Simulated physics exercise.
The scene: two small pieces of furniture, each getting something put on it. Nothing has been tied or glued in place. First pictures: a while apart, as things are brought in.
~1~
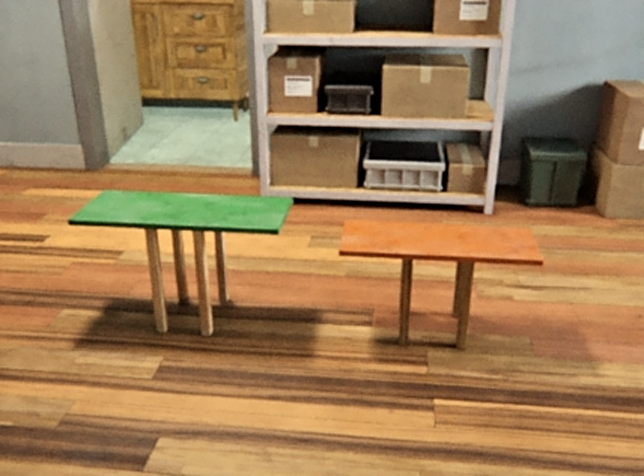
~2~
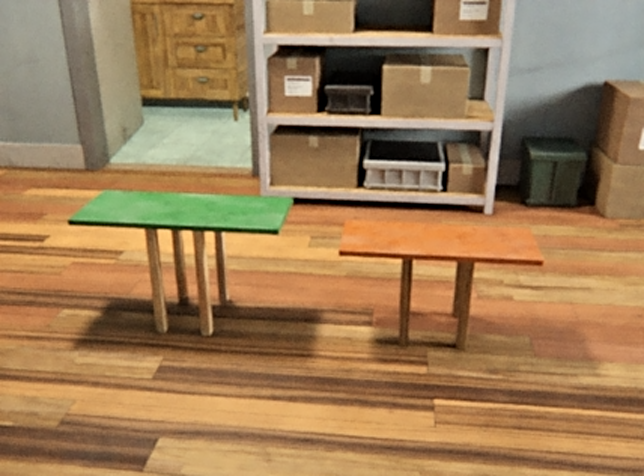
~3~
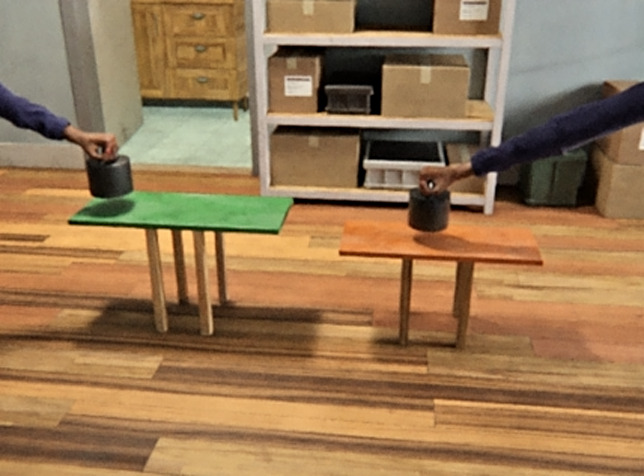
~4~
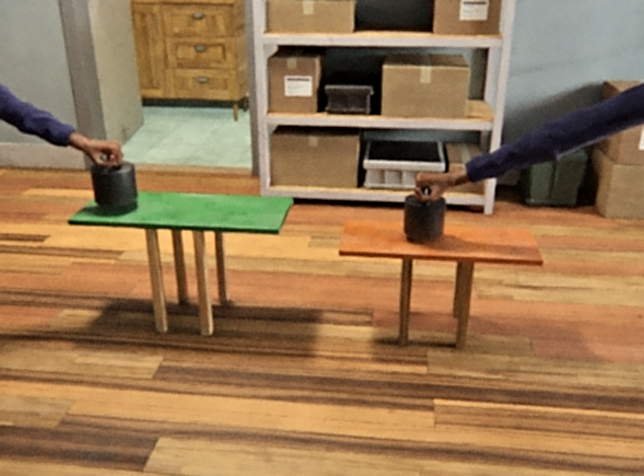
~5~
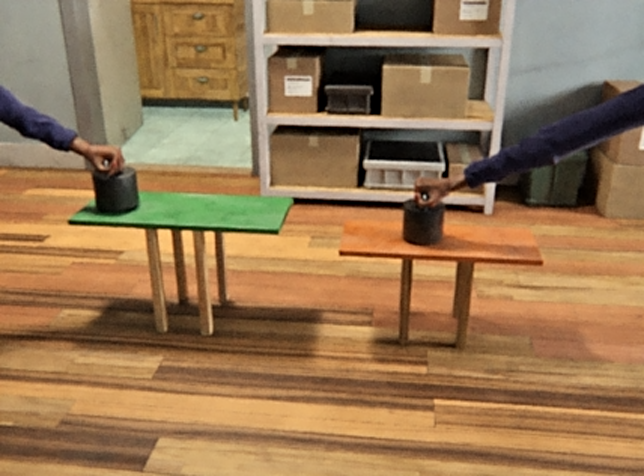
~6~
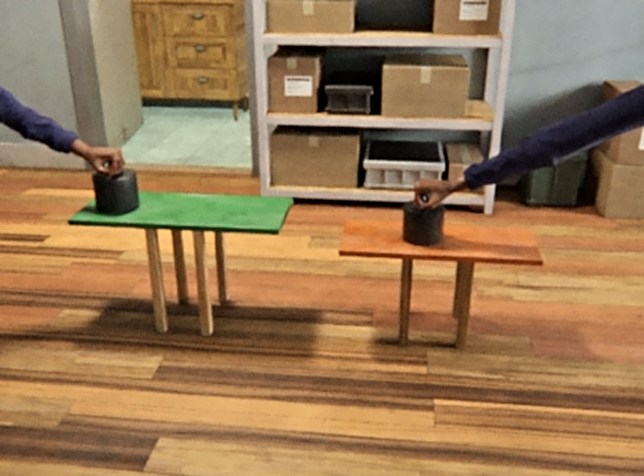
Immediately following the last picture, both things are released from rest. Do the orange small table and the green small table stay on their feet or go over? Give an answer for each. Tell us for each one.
In the end the orange small table stays on its feet; the green small table goes over.
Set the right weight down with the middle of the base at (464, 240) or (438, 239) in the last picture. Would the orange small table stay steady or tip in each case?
Orange small table, try 1: Stable; try 2: Stable.
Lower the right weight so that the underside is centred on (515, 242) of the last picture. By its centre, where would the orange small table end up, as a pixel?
Resting at (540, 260).
Then, 0.42 s on from there, orange small table at rest near (438, 242); green small table turned 25° from its first pose near (141, 208).
In the end, the orange small table stays flat on its feet, near (438, 242); the green small table tips up, near (93, 235).
